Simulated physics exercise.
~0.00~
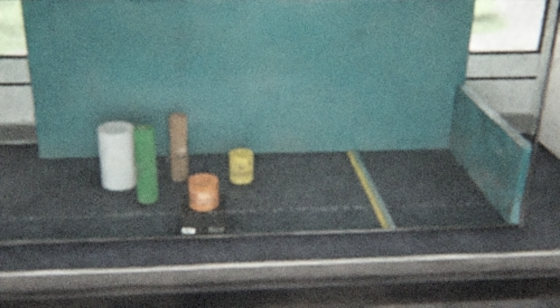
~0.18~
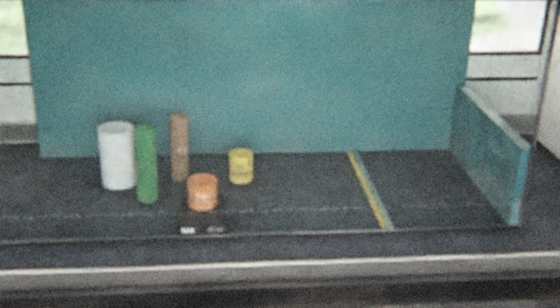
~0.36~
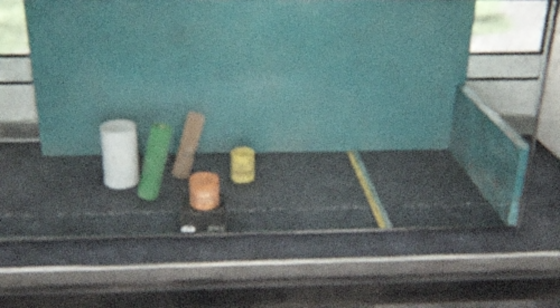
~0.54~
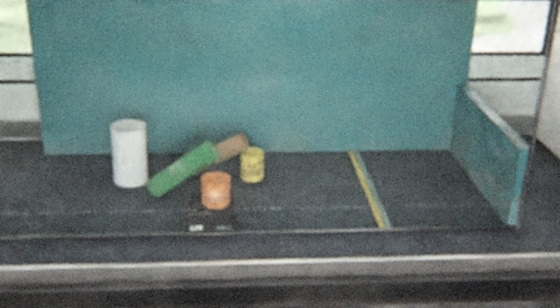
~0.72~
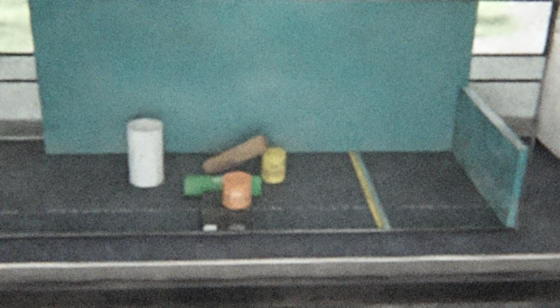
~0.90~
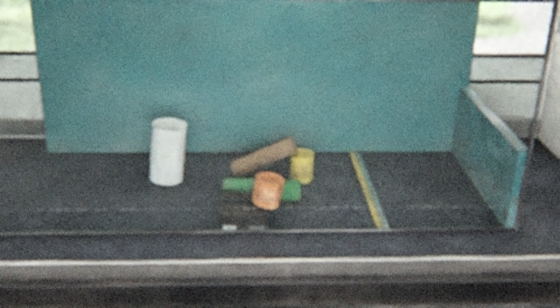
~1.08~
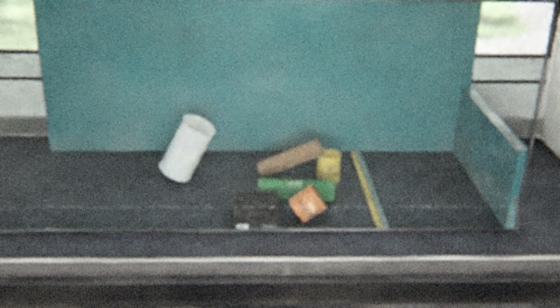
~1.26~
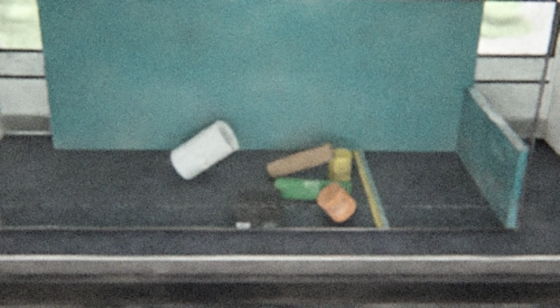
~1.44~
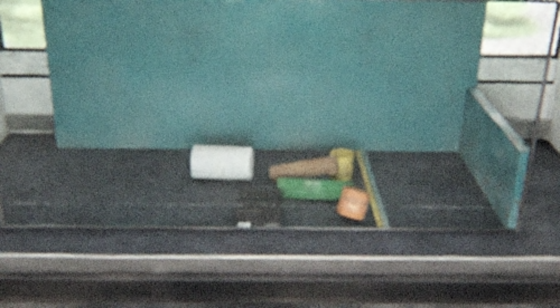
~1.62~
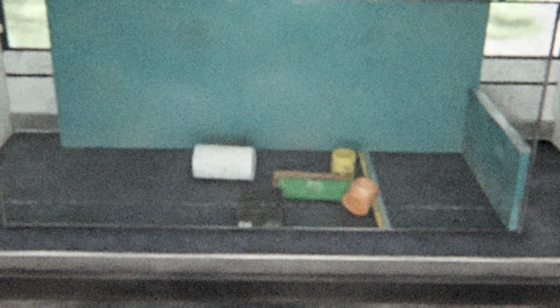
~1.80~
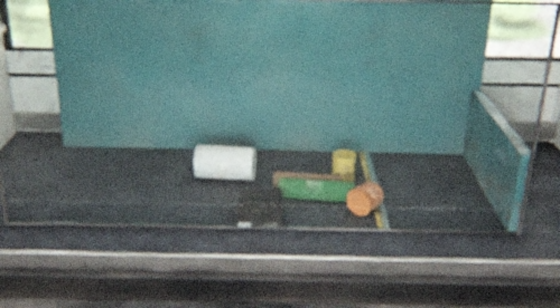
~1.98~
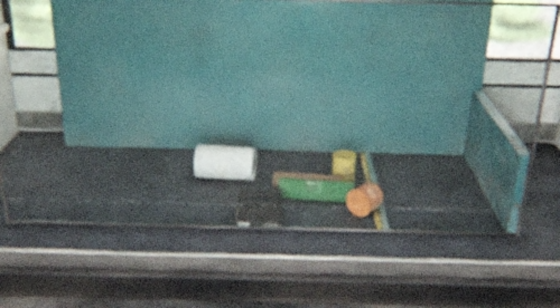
To begin with, a white drum, upright green and brown rolls, an orange bucket, a yellow bucket and a low black carton stand left of a yellow line on a dark floor before a teal wall. The two rolls lean right and topple, the brown one dropping behind the green. Everything then slides right, and the orange bucket tips over while the white drum tilts and falls onto its side. The brown roll settles down against the green one. The orange bucket rolls a little farther and rests at the line, its middle just short, with everything else left of it.
